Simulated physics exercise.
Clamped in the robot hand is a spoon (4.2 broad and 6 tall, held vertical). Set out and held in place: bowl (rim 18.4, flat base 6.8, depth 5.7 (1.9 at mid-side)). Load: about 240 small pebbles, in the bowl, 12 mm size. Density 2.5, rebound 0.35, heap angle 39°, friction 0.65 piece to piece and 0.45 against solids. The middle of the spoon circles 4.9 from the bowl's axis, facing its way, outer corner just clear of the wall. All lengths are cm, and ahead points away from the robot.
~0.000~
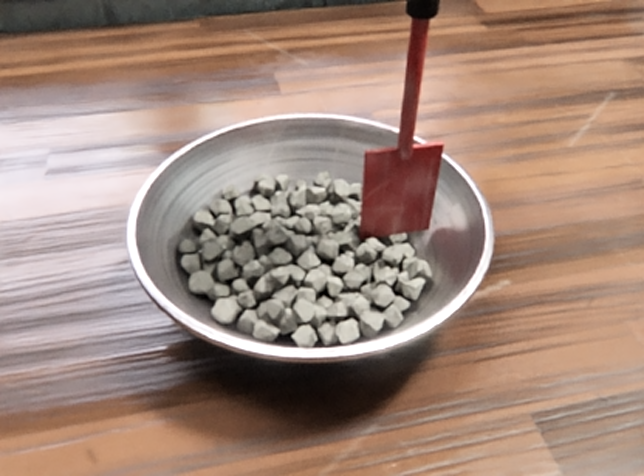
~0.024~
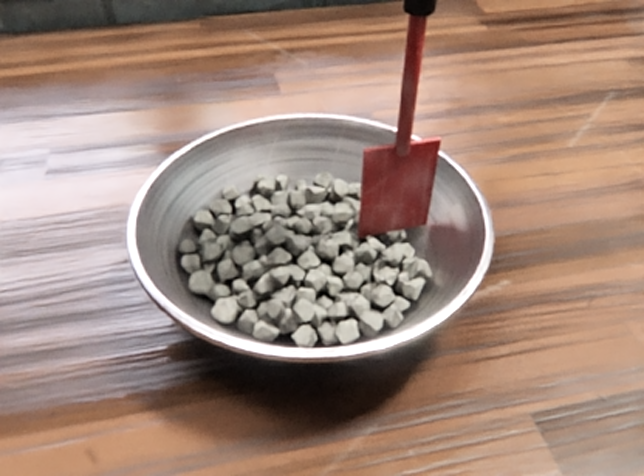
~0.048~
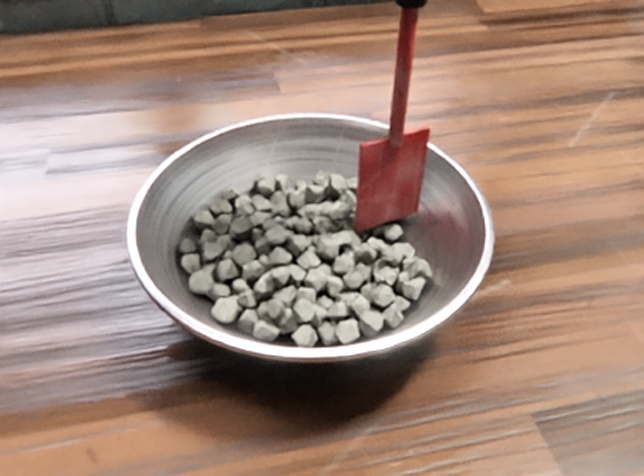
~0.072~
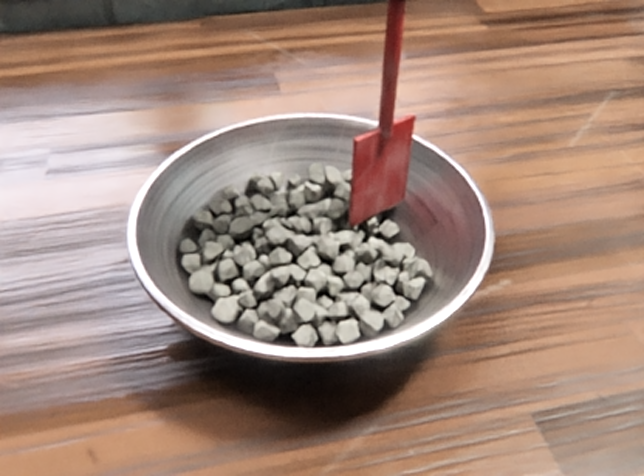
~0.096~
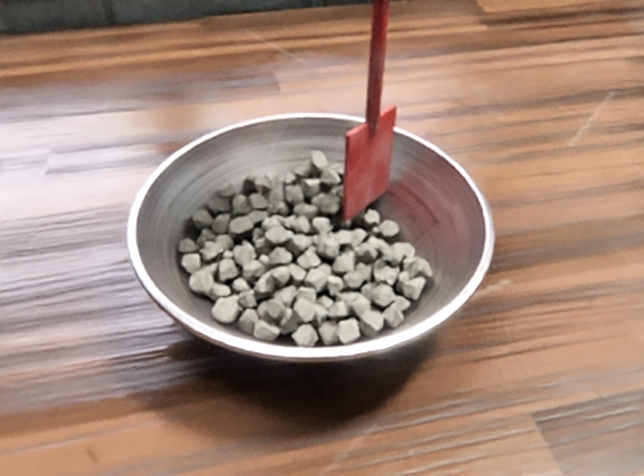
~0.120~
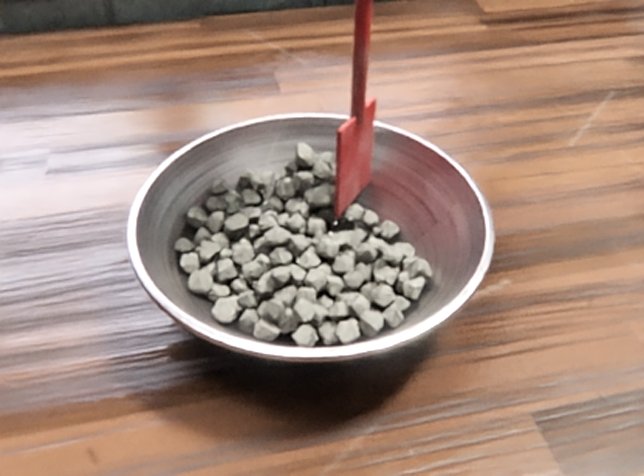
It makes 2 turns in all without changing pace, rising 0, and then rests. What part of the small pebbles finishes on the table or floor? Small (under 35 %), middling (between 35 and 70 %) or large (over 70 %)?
On the table or floor the share is small, under 35 %.
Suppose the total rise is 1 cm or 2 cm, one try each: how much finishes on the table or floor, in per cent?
About 15 and 5 per cent.
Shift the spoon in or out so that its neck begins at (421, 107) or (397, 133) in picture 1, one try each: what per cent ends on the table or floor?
About 10 and 20 per cent.
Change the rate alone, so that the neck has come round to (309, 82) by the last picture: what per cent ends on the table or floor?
Some 40 per cent.
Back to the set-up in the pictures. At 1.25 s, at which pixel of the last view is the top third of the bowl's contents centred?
At about (272, 307).
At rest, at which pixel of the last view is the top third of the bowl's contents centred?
Around (348, 201).
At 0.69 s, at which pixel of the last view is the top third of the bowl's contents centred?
At about (428, 225).
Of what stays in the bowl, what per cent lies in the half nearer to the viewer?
About 40 per cent.
By 0.69 s, 312° round, highest piece 7 above the table; 219 in the bowl, 18 on the table or floor, 5 in flight or on the tool.
By 1.25 s, 218° round, highest piece 7 above the table; 188 in the bowl, 52 on the table or floor, 2 in flight or on the tool.
By 1.74 s, 0° round, highest piece 7 above the table; 185 in the bowl, 57 on the table or floor.
By 2.44 s, 0° round, highest piece 7 above the table; 185 in the bowl, 57 on the table or floor.
Final count, 185 in the bowl, 57 on the table or floor. That is 24 % on the table or floor.
